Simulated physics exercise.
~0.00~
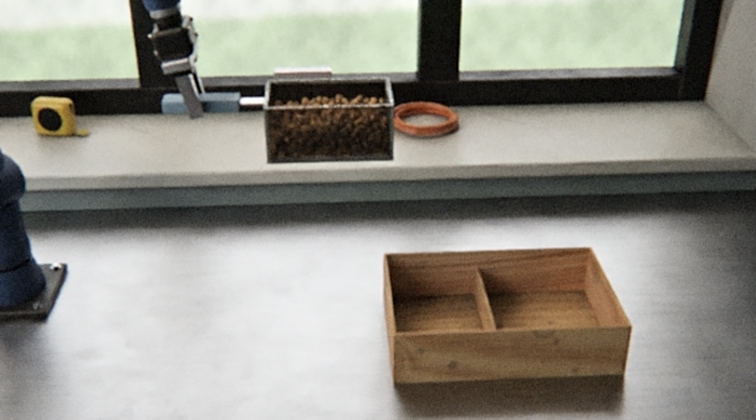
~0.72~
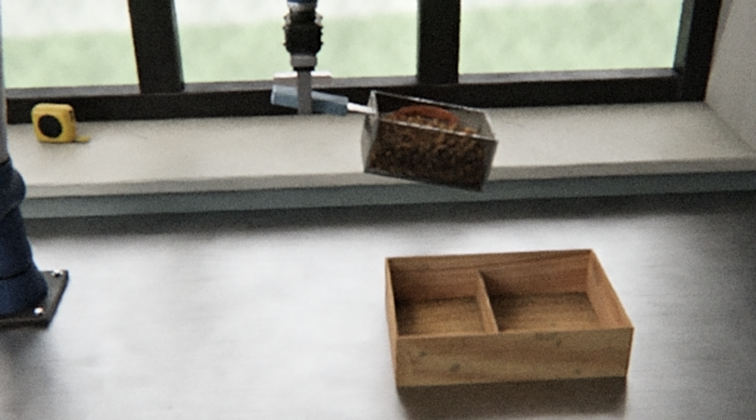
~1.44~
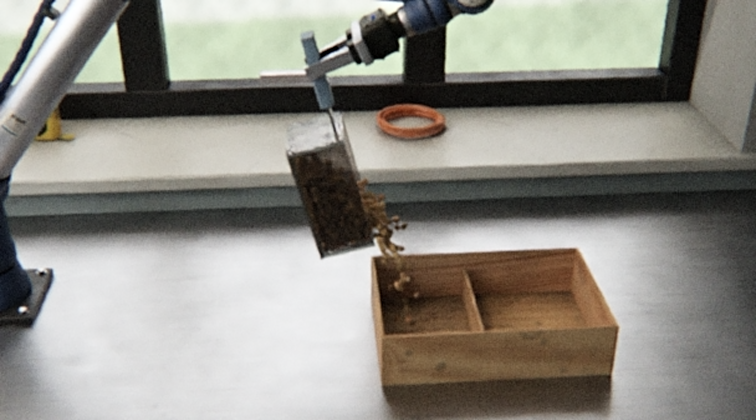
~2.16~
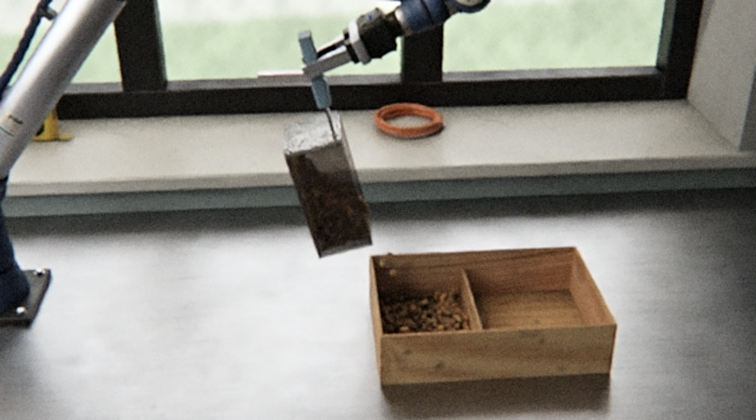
The clip shows a robotic arm carrying a clear box of dried chickpeas from a windowsill area toward a divided wooden crate, then tipping it steeply so some pour into the left compartment, leaving the right one empty and many chickpeas still in the tilted box.
